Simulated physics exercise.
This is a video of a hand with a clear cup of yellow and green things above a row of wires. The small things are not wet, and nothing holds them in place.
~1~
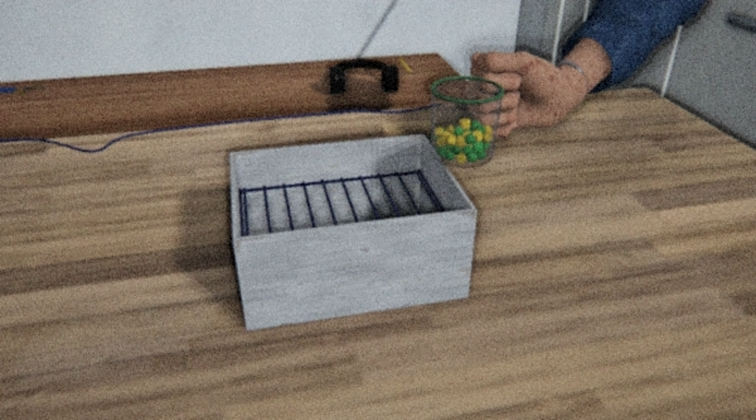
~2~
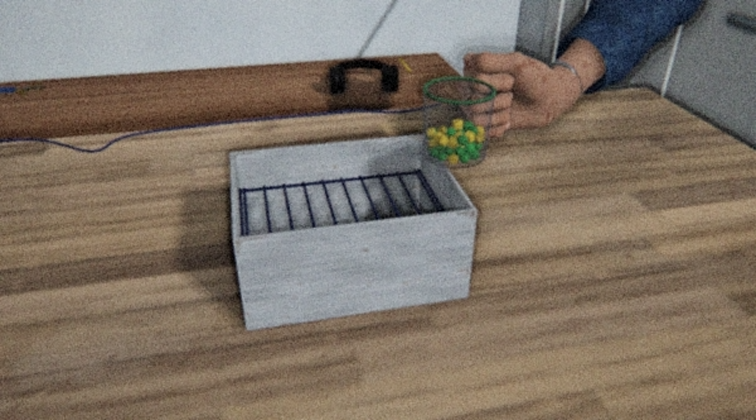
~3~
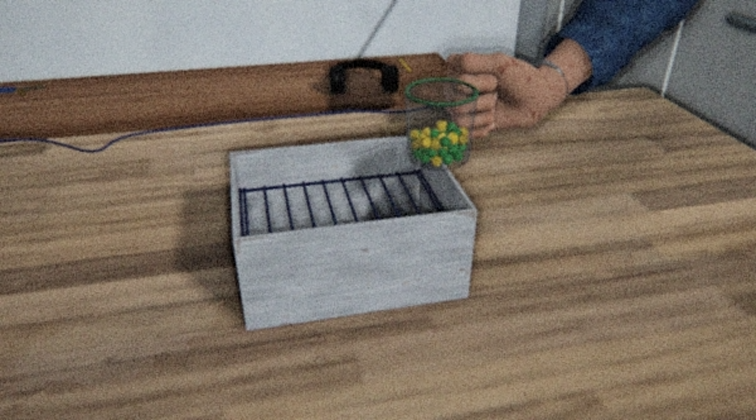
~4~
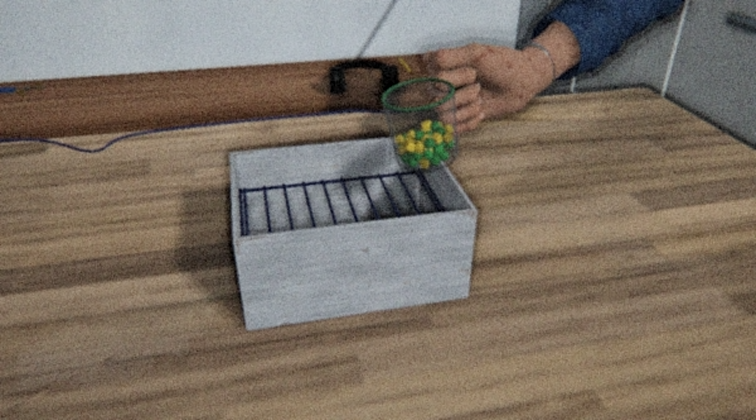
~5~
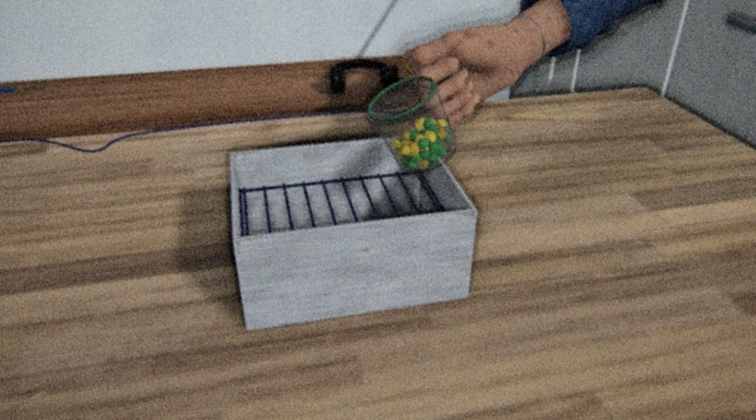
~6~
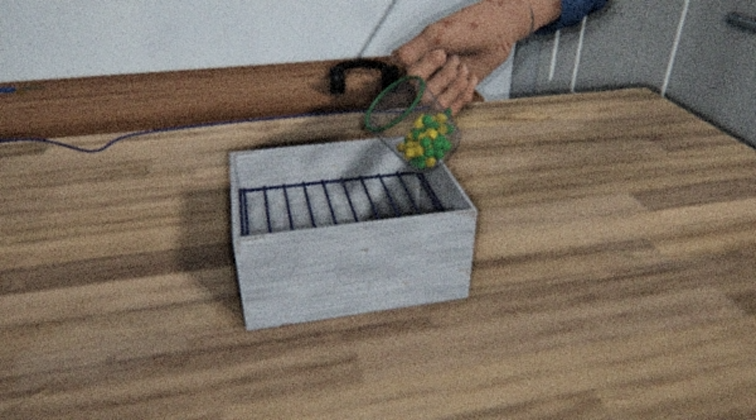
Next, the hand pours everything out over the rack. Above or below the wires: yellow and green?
In the end the yellow ones slide between the bars and the green ones slide between the bars.
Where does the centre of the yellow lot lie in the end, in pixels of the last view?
About (351, 260) in the last view.
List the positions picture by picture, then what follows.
In the first picture, cup (465, 122), upright; rack (269, 225), 12 wires across; yellow small cubes (453, 139), narrower than the gaps; green round beads (458, 141), narrower than the gaps.
In the second picture, cup (457, 123), upright; green ones (450, 142).
In the third picture, cup (440, 124), upright; yellow ones (430, 141).
In the fourth picture, cup (423, 126), tipped 11°; green ones (420, 146).
In the fifth picture, cup (415, 127), tipped 25°; yellow ones (426, 142).
In the sixth picture, cup (415, 127), tipped 39°; rack (269, 225); yellow ones (429, 139); green ones (421, 145).
Then, 0.32 s later than the last frame, yellow ones, every one in the cup; green ones, every one in the cup.
Then, 0.67 s later than the last frame, yellow ones, every one in the cup; green ones, every one in the cup.
Then, 1.08 s later than the last frame, yellow ones, roughly a quarter on or over the wires, the larger part under the rack; green ones, roughly a third on or over the wires, roughly two thirds under the rack.
When it is over, yellow ones, every one under the rack; green ones, every one under the rack.
